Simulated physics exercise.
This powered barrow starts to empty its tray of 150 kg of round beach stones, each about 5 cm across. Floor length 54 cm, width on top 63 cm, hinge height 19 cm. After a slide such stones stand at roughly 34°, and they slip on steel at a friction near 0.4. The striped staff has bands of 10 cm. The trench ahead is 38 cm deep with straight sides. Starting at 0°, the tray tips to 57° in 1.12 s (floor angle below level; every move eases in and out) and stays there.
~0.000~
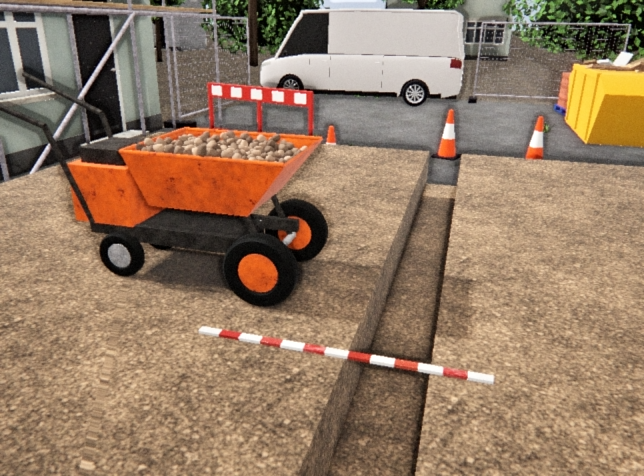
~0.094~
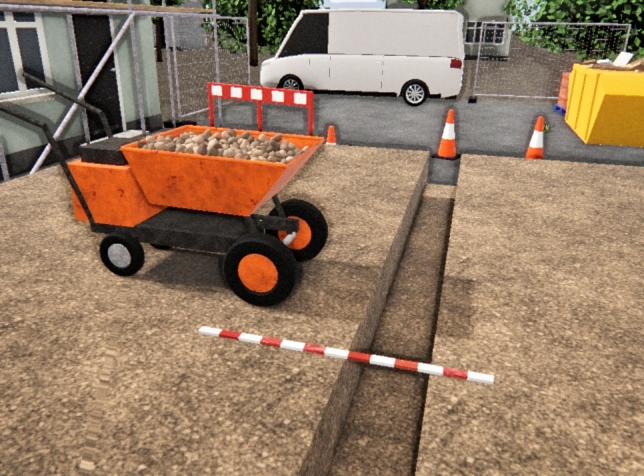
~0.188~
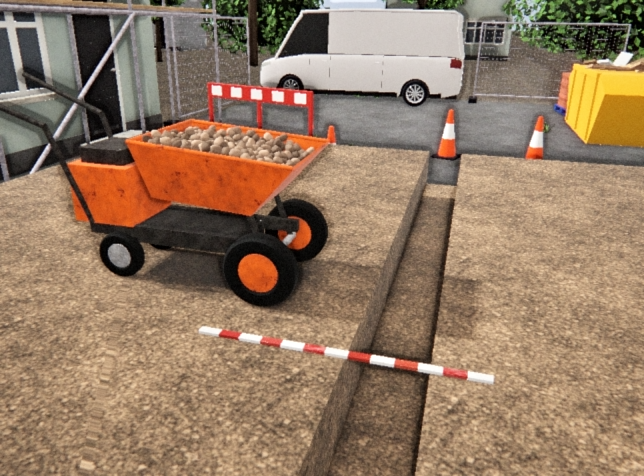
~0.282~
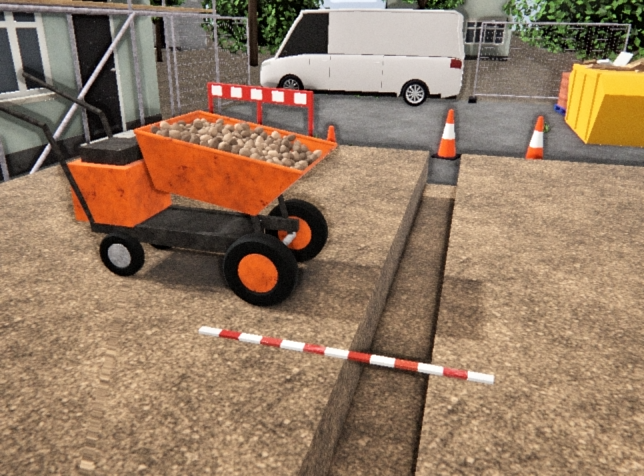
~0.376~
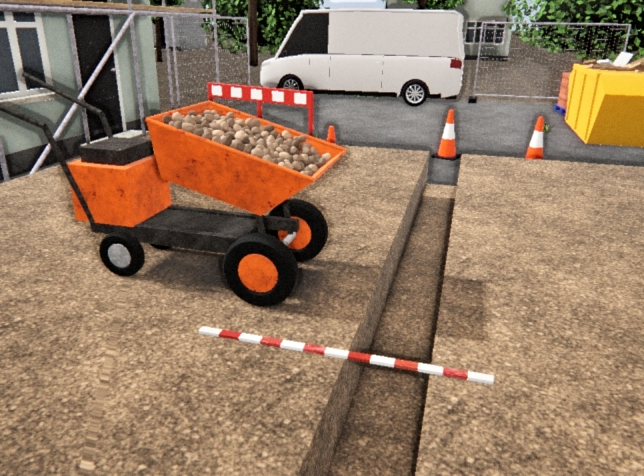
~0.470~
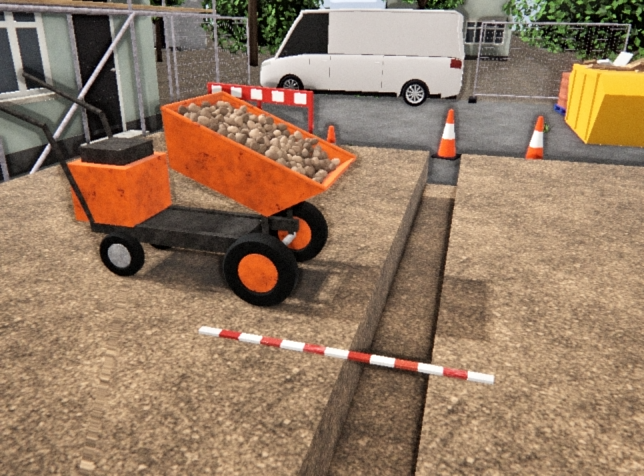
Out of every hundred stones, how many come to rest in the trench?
Roughly 65 per cent ends in the trench.
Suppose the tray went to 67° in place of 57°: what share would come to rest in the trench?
In that case some 70 per cent.
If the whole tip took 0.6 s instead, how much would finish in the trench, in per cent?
Then about 50 per cent.
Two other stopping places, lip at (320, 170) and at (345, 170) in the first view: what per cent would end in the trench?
Near 35 per cent from the first place, 20 from the second.
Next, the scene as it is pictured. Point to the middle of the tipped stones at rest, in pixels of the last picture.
Around (413, 346).
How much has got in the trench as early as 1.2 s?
About 25 per cent by then.
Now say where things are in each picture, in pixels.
The tray is at 0°, its lip at (284, 166); the top of the load is at (228, 139), in the first picture.
Lip at (286, 166), floor tilted 1°, highest stones at (227, 138); the stones move at 0.2 m/s on average, in the second picture.
The tray is at 4°, its lip at (293, 169); the top of the load is at (210, 133); the stones move at 0.4 m/s on average, in the third picture.
The tray is at 9°, its lip at (302, 173); the top of the load is at (209, 126); the stones move at 0.6 m/s on average, in the fourth picture.
The tray is at 15°, its lip at (314, 180); the top of the load is at (209, 117); the stones move at 0.7 m/s on average, in the fifth picture.
The tray is at 22°, its lip at (326, 189); the top of the load is at (215, 109); the stones move at 0.7 m/s on average, in the sixth picture.
After 0.8 s the floor is at 48°; 100 % in the tray; the foremost stones are at (360, 206).
After 1.2 s the floor is at 57°; 76 % in the tray, 23 % in the trench, 1 % past the trench; the foremost stones are at (450, 303).
After 1.6 s the floor is at 57°; 46 % in the tray, 38 % in the trench, 17 % past the trench; the foremost stones are at (550, 322).
After 3.5 s the floor is at 57°; 17 % in the tray, 65 % in the trench, 18 % past the trench; the foremost stones are past the picture's edge.
